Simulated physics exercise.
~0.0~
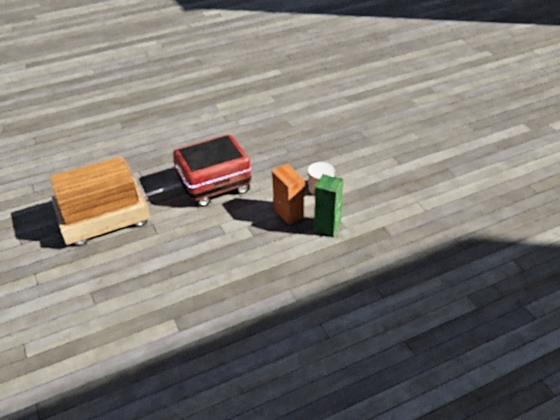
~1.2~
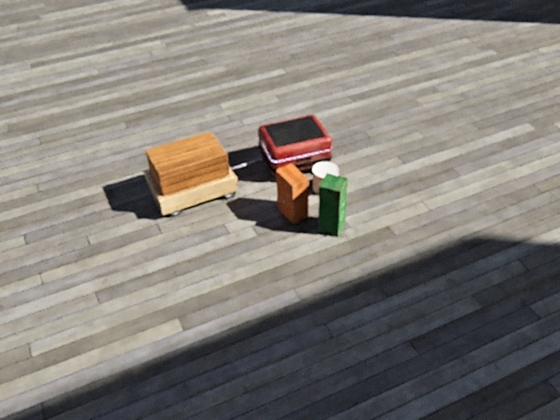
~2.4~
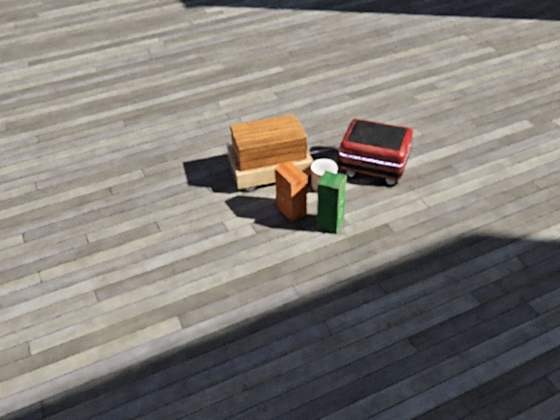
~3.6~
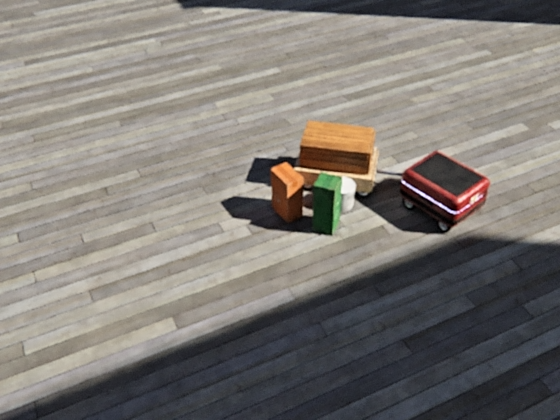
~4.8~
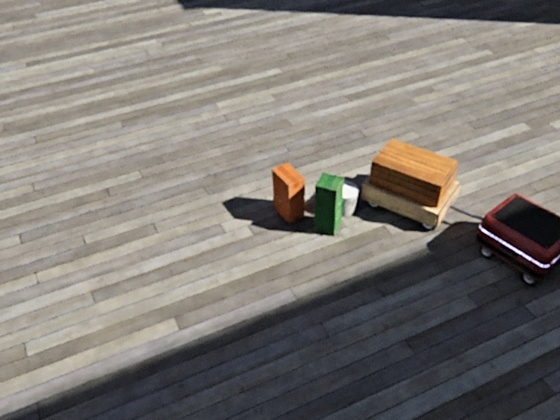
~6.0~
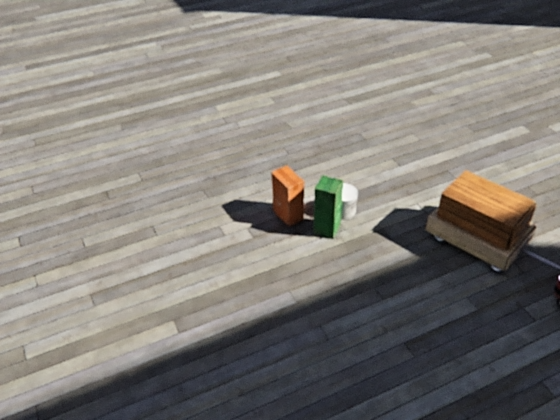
A small red tug with a dark top pulls a wooden cart, loaded with a brown block, from the left across a sunlit plank floor. It heads right, passing behind an orange box, a green box and a white pail that stand close together. Beyond them the tug curves toward the lower right, and the cart follows, passing close behind the group as the pail shifts a little to the right. The tug then rolls straight on into the shadow and almost out of view, with the cart trailing at the right. The pail ends upright just behind the green box, and both boxes still stand in place.
